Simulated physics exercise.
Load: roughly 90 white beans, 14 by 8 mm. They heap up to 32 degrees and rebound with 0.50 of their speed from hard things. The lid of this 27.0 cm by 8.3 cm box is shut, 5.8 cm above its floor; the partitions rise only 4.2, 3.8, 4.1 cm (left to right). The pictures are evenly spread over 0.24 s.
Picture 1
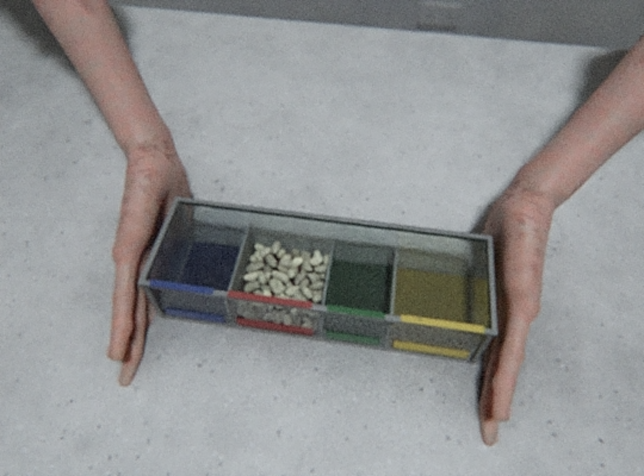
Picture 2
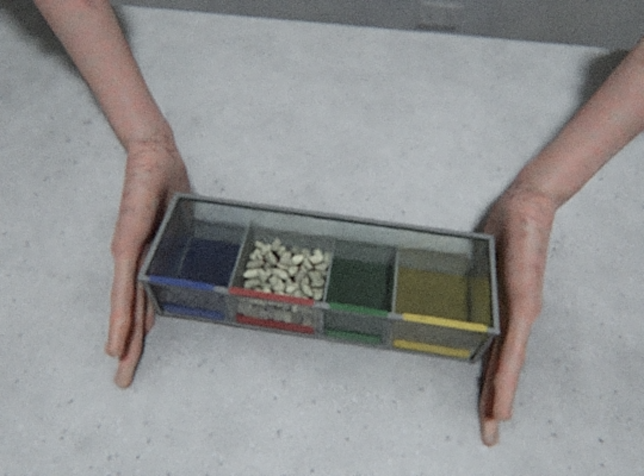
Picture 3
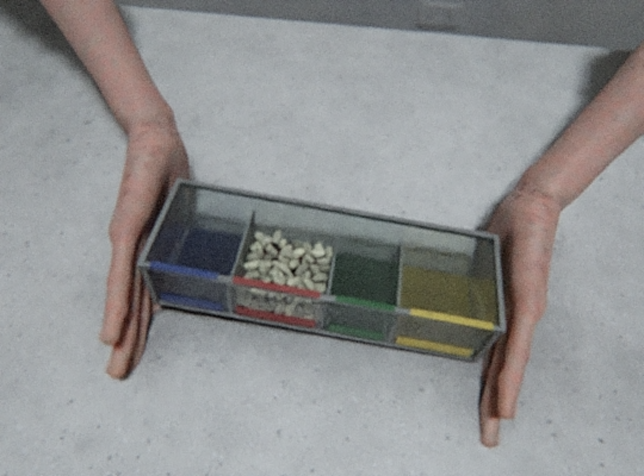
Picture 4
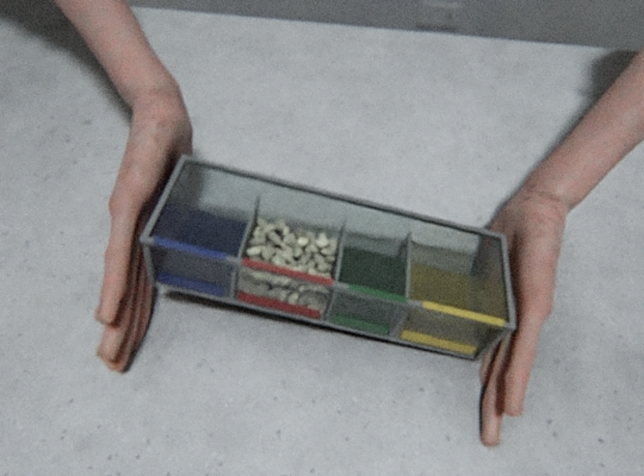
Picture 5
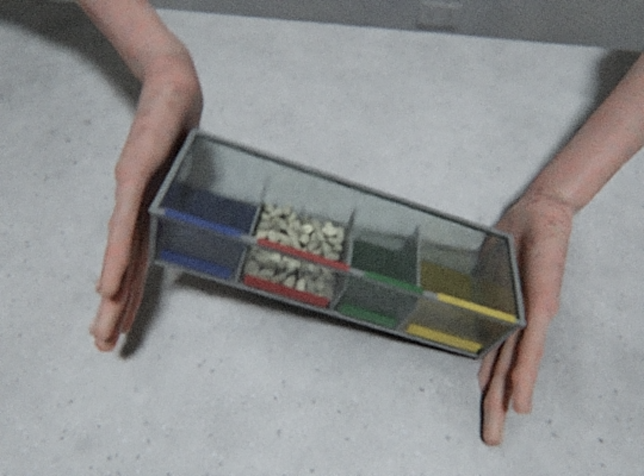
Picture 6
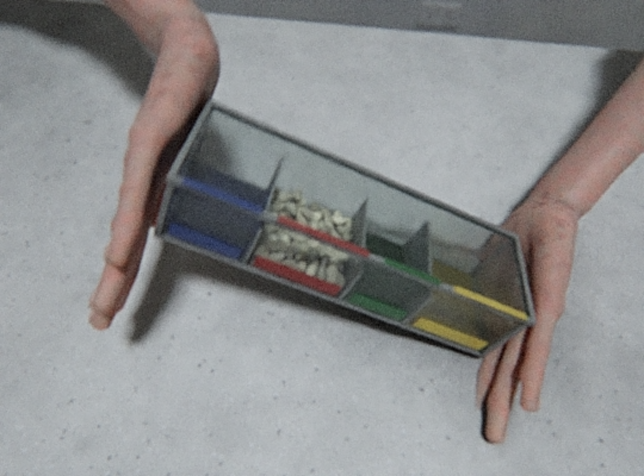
Two hands held a clear, four-section box with white beans in the red-marked section, then the left hand raised its end steadily into a clear slant while the beans stayed in their section.
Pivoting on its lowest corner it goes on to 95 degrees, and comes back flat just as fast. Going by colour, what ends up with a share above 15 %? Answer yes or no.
Red yes, blue no, green yes, yellow yes.
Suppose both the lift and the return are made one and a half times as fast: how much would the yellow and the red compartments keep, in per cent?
Then: Yellow 25, red 35.
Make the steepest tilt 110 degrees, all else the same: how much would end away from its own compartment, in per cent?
About 75 per cent.
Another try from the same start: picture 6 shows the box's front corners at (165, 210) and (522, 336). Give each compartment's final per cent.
Red 25, blue 0, green 15, yellow 60.
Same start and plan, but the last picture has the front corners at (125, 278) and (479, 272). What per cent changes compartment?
In that case some 45 per cent.
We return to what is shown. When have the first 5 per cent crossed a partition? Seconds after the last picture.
Near 0.55 s.
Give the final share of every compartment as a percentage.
Red 40, blue 0, green 30, yellow 30.
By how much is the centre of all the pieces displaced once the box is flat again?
Some 7.0 cm.
Then, 0.64 s after the last picture, tilt 94 degrees; red 75 %, green 20 %, yellow 5 %.
Then, 1.07 s after the last picture, tilt 39 degrees; red 40 %, green 25 %, yellow 30 %.
Then, 1.57 s after the last picture, tilt 0 degrees; red 40 %, green 30 %, yellow 30 %.
In the end, red 40 %, blue 0 %, green 30 %, yellow 30 %.
